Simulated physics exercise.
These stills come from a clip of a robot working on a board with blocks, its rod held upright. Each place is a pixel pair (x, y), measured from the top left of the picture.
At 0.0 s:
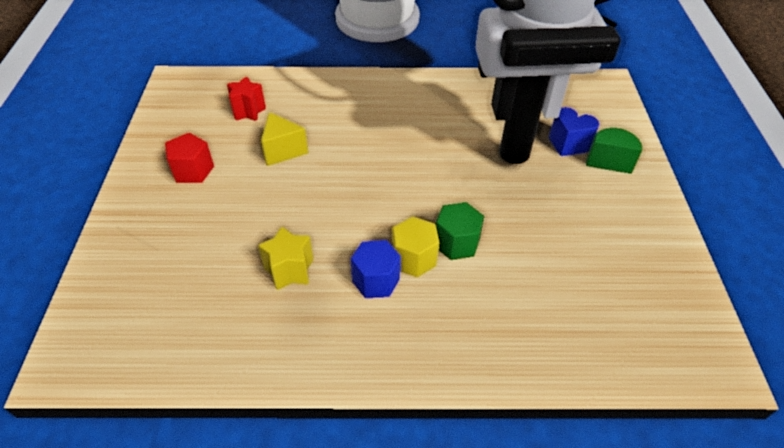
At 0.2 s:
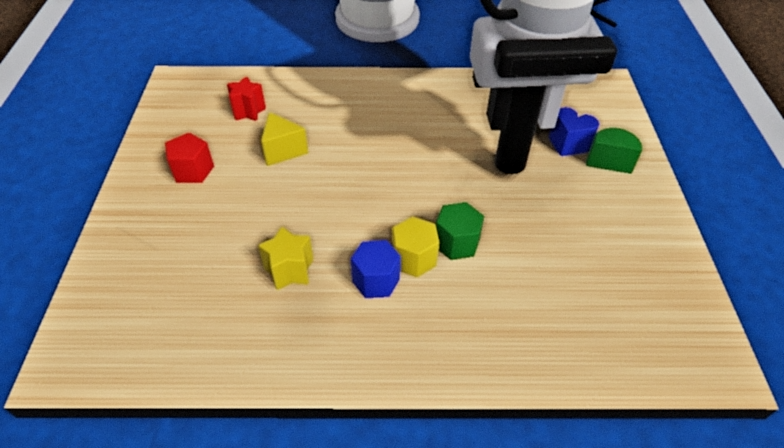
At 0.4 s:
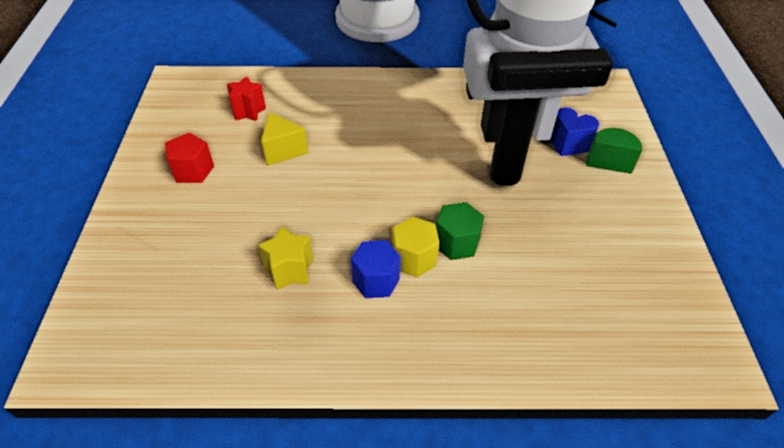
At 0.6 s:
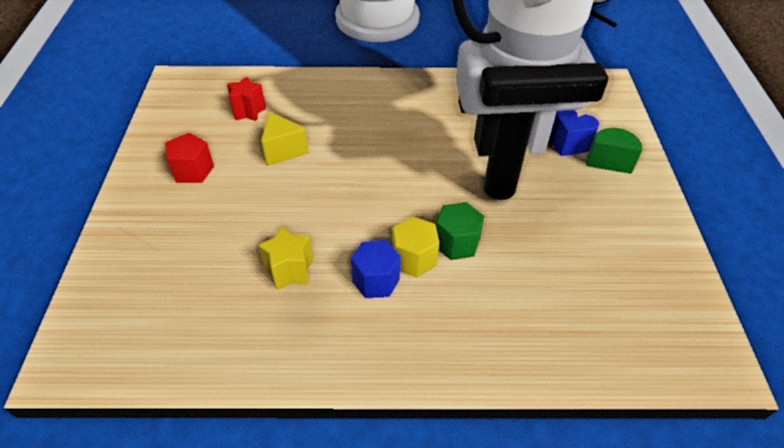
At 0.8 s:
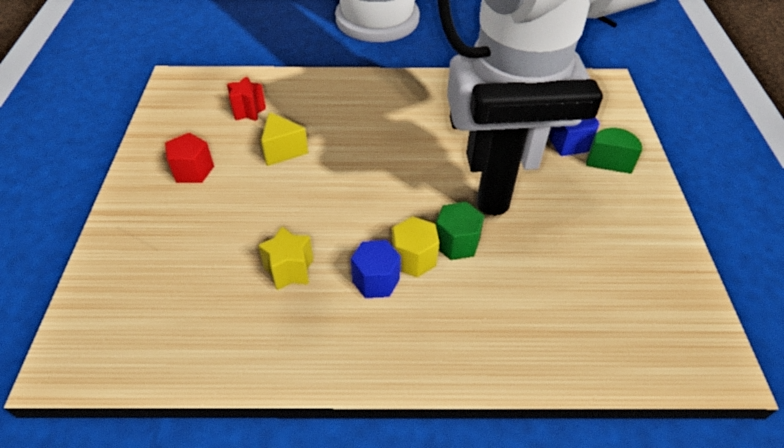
A robot arm moves its black rod a short way down the board among still blocks.
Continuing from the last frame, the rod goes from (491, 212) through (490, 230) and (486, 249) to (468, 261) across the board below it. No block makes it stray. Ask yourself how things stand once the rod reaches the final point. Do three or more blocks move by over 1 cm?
Final answer: Yes.
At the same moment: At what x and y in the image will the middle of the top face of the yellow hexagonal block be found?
I'd expect the centre of its top face to be at (386, 233).
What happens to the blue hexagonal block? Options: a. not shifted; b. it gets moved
b (it gets moved)
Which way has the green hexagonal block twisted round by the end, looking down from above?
Its rotation is clockwise.
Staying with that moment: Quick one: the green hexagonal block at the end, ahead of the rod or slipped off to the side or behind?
Ahead to the end.
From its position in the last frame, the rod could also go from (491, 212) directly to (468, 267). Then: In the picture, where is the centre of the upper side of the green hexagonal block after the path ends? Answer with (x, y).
The middle of its upper face should be somewhere near (429, 246).
The first path, step by step. Halfway along, rod (490, 230); green hexagonal block (455, 223), turned 25° clockwise.
At the end, rod (470, 252); blue hexagonal block (357, 262), turned 30° anticlockwise; yellow hexagonal block (386, 233), turned 15° clockwise; green hexagonal block (430, 236), turned 50° clockwise.
